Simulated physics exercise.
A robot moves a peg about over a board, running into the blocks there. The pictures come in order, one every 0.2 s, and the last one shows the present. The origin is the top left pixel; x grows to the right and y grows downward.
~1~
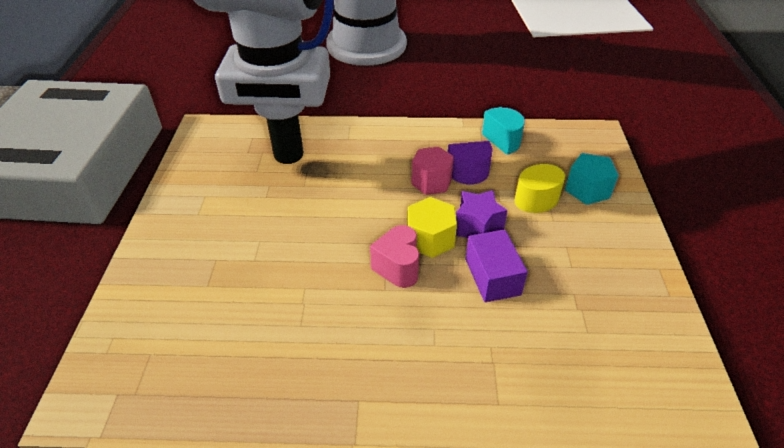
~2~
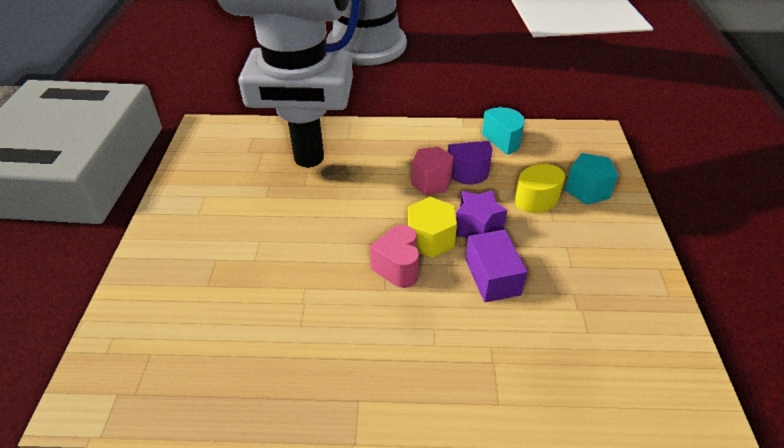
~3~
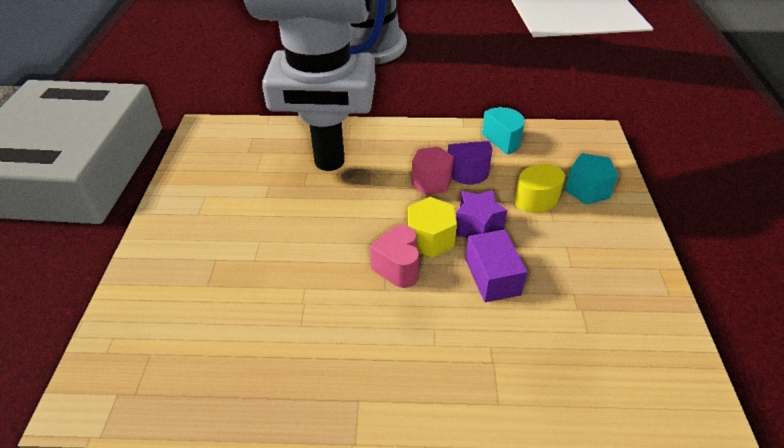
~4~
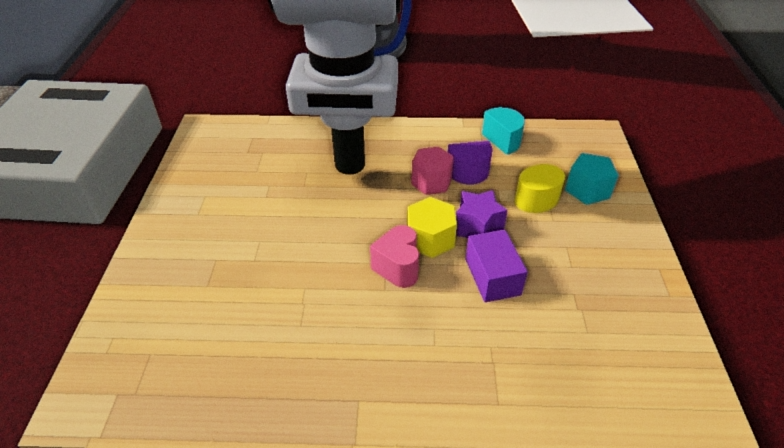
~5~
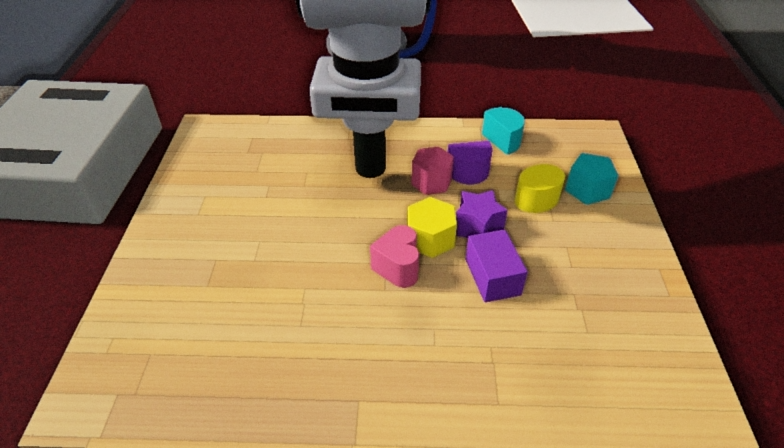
On a wooden board set over dark red cloth, a robot arm moves a black peg steadily rightward from the upper left toward a cluster of pink, purple, yellow and turquoise blocks, which stay still throughout.
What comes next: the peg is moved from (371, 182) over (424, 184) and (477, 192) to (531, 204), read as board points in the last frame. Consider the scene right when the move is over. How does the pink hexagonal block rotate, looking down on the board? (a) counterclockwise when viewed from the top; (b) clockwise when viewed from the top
It's a.
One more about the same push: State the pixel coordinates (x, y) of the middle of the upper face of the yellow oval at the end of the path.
My prediction: (581, 188).
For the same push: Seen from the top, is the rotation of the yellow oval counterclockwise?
No, that is not what happens.
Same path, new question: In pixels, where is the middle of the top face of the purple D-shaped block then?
The centre of its top will be at (531, 141).
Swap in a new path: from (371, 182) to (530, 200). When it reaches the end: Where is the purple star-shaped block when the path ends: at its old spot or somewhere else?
From what I can tell, it will keep its place.
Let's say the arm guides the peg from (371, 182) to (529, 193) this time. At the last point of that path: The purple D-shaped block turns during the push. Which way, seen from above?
It goes anticlockwise.
On the path given first. One third of the way, peg at (425, 172); pink hexagonal block at (462, 160); purple D-shaped block at (494, 147), turned 25° anticlockwise.
Two thirds of the way, peg at (480, 180); pink hexagonal block at (515, 165), turned 30° anticlockwise; purple D-shaped block at (527, 142), turned 55° anticlockwise; yellow oval at (553, 179).
At the end, peg at (534, 192); pink hexagonal block at (557, 164), turned 65° anticlockwise; purple D-shaped block at (531, 141), turned 70° anticlockwise; yellow oval at (581, 188), turned 25° clockwise; turquoise pentagon at (600, 166).
